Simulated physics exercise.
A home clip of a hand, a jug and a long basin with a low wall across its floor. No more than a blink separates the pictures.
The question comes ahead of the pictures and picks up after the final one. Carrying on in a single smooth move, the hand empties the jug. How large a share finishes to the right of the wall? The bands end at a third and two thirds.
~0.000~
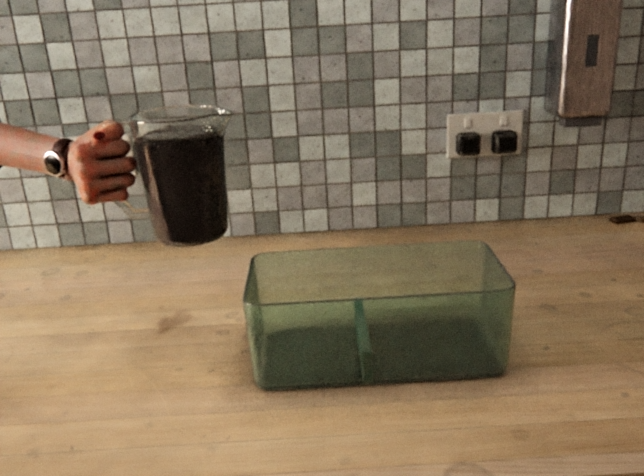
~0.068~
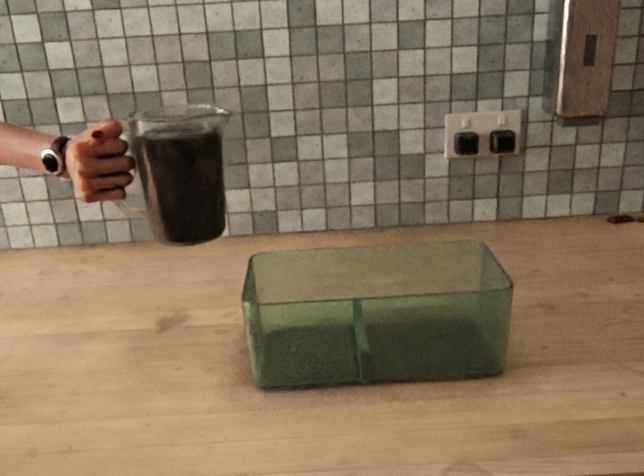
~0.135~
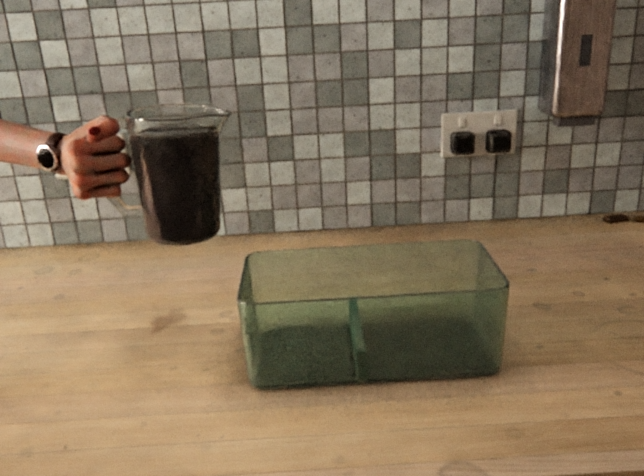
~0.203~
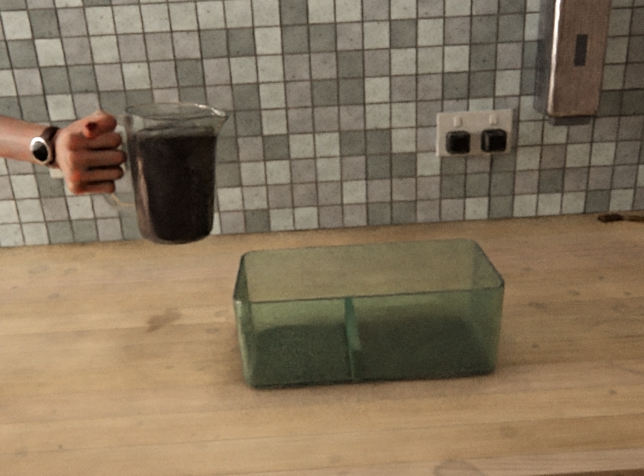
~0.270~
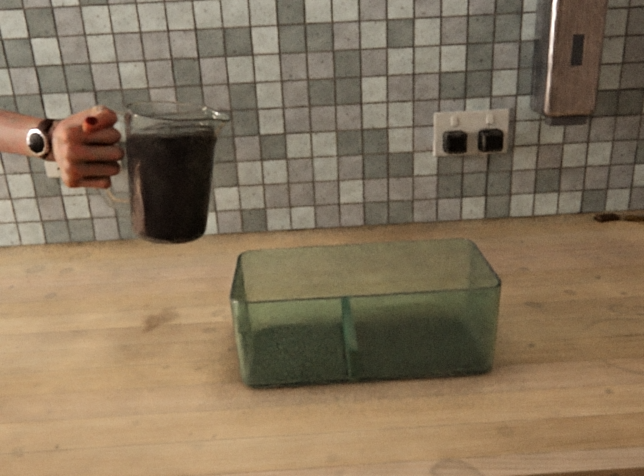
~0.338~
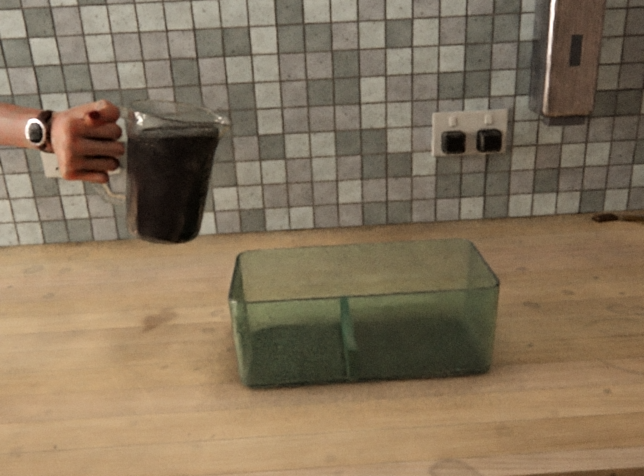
Short of a third.
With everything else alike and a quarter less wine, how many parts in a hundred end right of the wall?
My estimate is about 5 percent.
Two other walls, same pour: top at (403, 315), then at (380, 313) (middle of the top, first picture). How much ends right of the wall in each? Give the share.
0 % then 5 %.
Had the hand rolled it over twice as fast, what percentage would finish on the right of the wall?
About 10 %.
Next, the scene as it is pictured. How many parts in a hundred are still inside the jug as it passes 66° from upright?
Remaining fraction: Approx. 85 %.
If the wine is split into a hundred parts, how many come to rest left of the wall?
About 90 percent.
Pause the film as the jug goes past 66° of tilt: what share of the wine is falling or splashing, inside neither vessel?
Roughly 10 per cent.
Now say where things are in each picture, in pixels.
The first frame shows tilt 0°; pouring edge (233, 112); surface from (139, 135) to (222, 130); the long basin's rim runs from (248, 279) to (500, 264); the wall's top is at (362, 324).
The second frame shows tilt 1°; pouring edge (232, 112); surface from (137, 134) to (221, 130).
The third frame shows tilt 2°; pouring edge (230, 113); surface from (135, 133) to (218, 130).
The fourth frame shows tilt 5°; pouring edge (229, 114); surface from (132, 132) to (216, 129).
The fifth frame shows tilt 9°; pouring edge (230, 118); surface from (130, 132) to (216, 128).
The sixth frame shows tilt 14°; pouring edge (233, 123); surface from (132, 133) to (221, 129).
A moment on, the jug is tipped part way and 84 per cent is still to pour, 5 is left of the wall and 0 right of it.
Next, the jug is tipped right over and 30 per cent is still to pour, 51 is left of the wall and 1 right of it.
Then the jug is tipped right over and 1 per cent is still to pour, 90 is left of the wall and 6 right of it.
Later the jug is tipped right over and 0 per cent is still to pour, 88 is left of the wall and 9 right of it.
At rest 88 per cent lies left of the wall, 9 right of it and 3 outside.
